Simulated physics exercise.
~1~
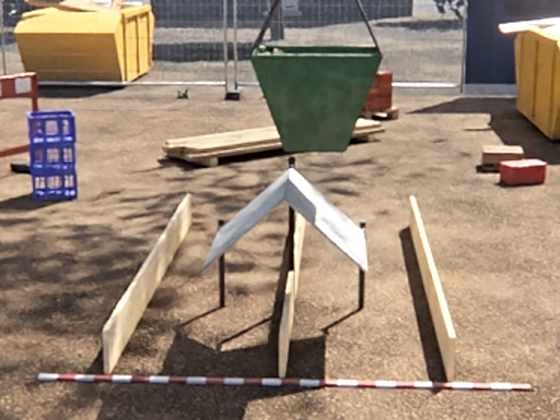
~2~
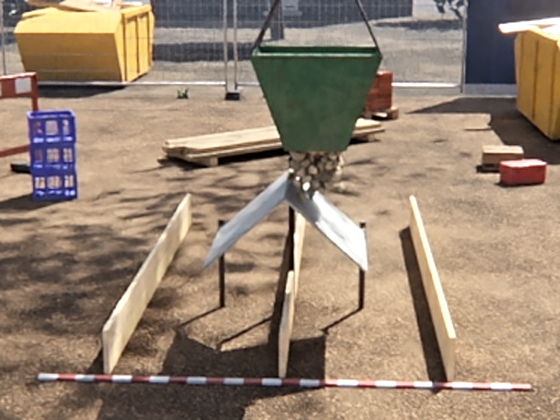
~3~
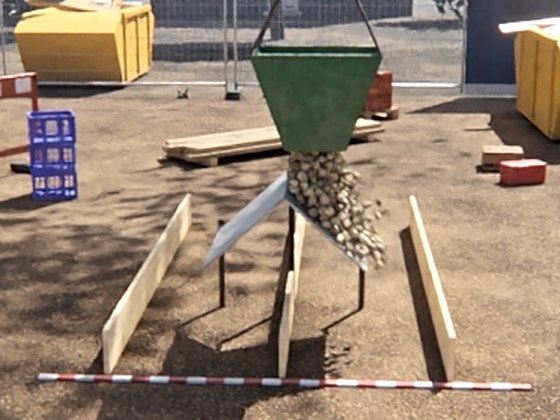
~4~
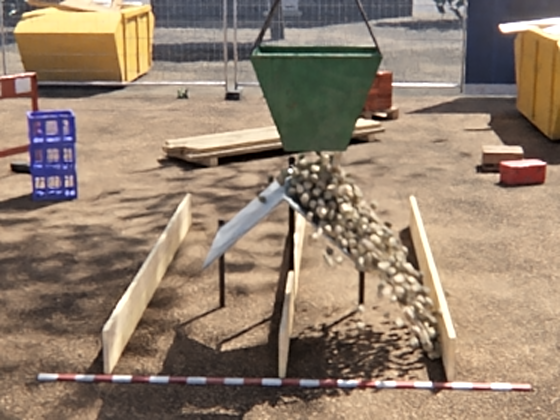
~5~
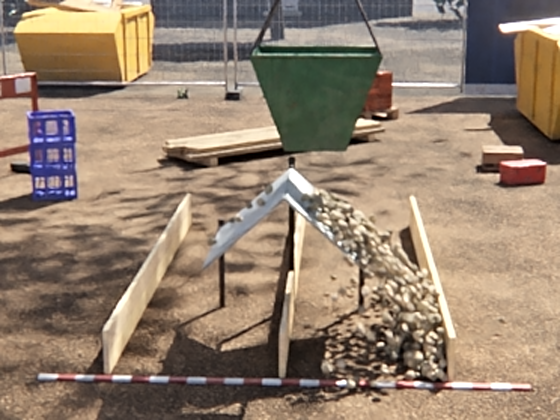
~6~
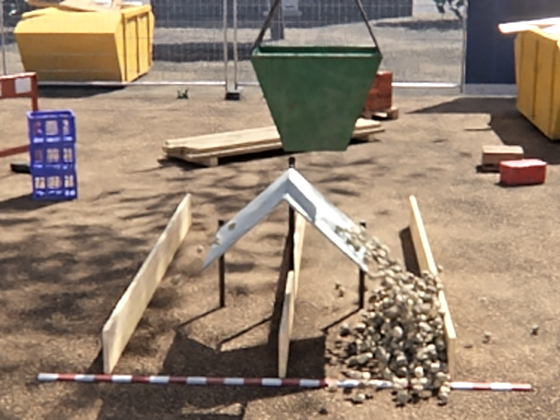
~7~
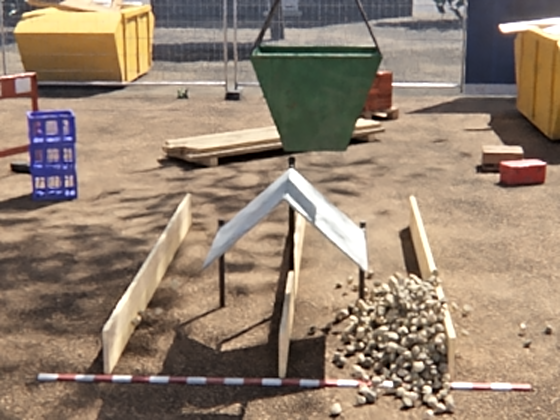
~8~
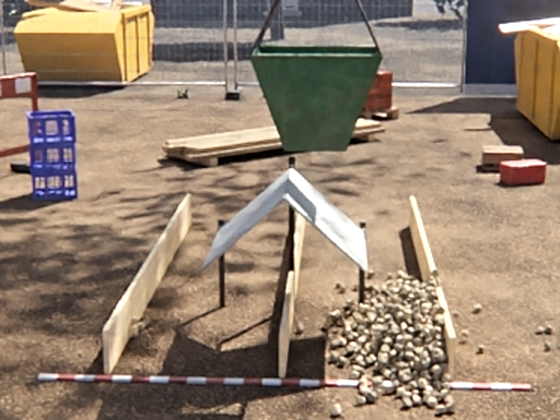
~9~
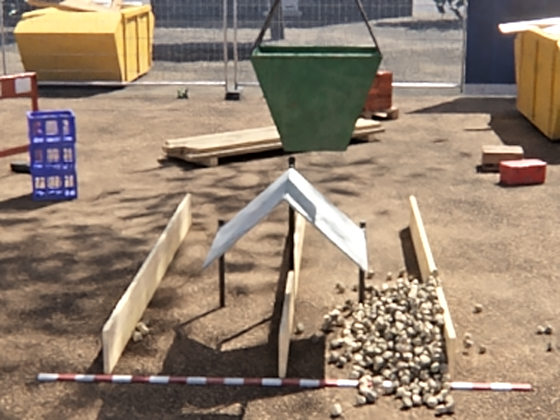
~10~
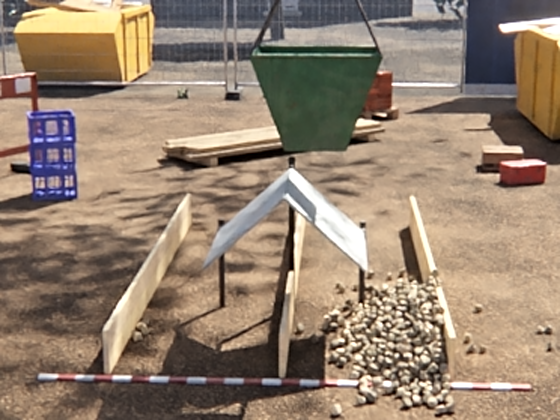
Stones poured from the bottom of a green hopper onto a fixed, peaked metal sheet, slid down its right slope, and piled up between the middle and right planks, with a few ending up in the left bay and beyond the right plank.
